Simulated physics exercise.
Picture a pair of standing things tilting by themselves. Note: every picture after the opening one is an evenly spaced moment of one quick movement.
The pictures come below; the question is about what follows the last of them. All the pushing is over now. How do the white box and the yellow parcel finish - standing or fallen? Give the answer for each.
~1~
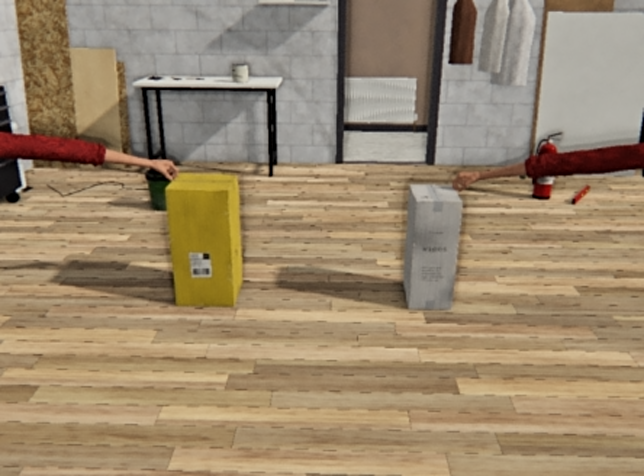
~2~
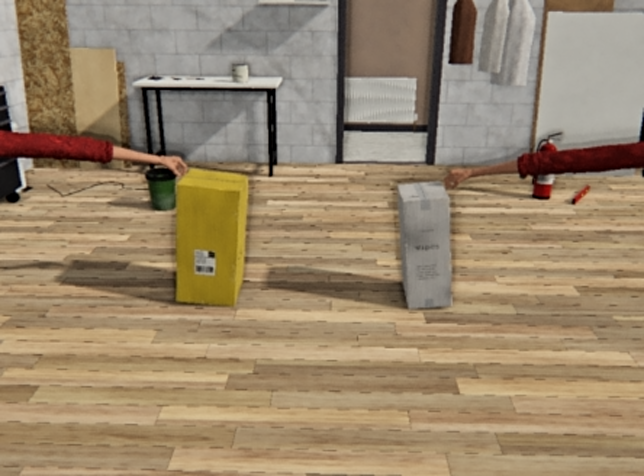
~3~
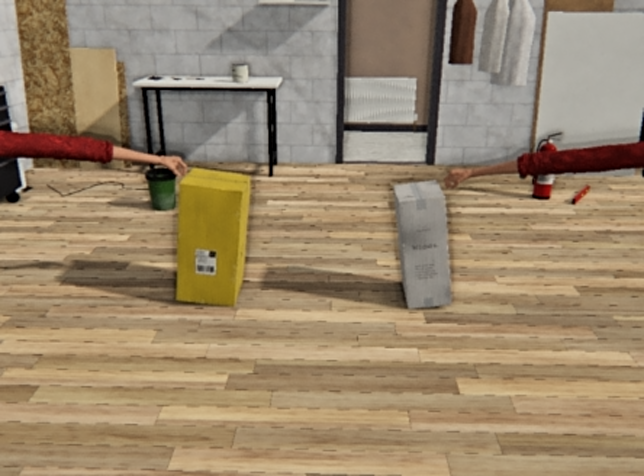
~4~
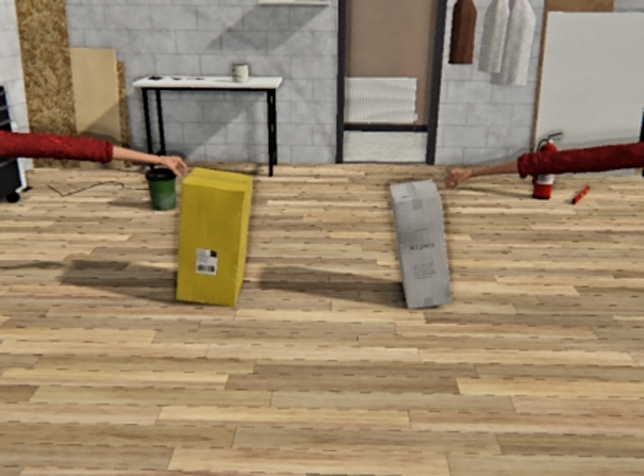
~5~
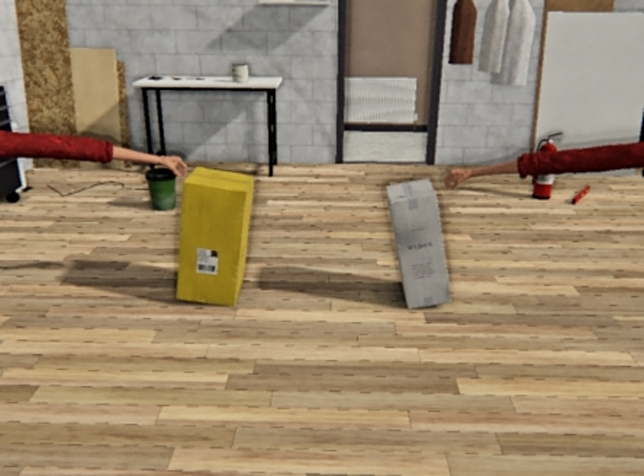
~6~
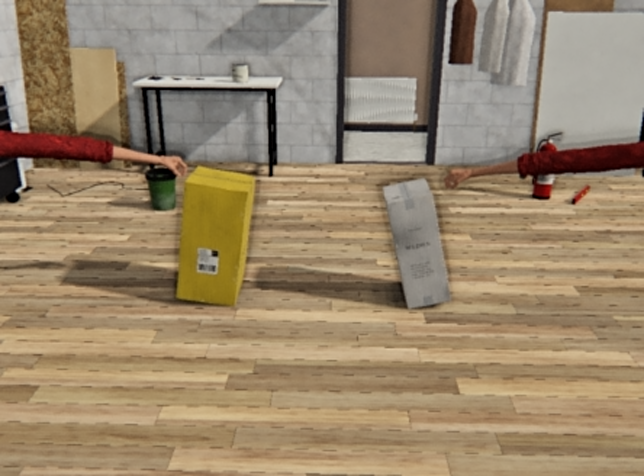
They finish like this: The white box fallen, the yellow parcel standing.
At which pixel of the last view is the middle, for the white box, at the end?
Look close to (349, 278) and you'll find its middle.
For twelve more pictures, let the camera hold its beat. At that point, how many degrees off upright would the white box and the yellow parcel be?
The first leans around 35° from upright and the second around 4°.
Then, 0.30 s later than the last frame, white box 41° off upright near (387, 246); yellow parcel upright near (207, 240).
When it is over, the white box topples, near (349, 278); the yellow parcel settles on its feet, near (207, 240).
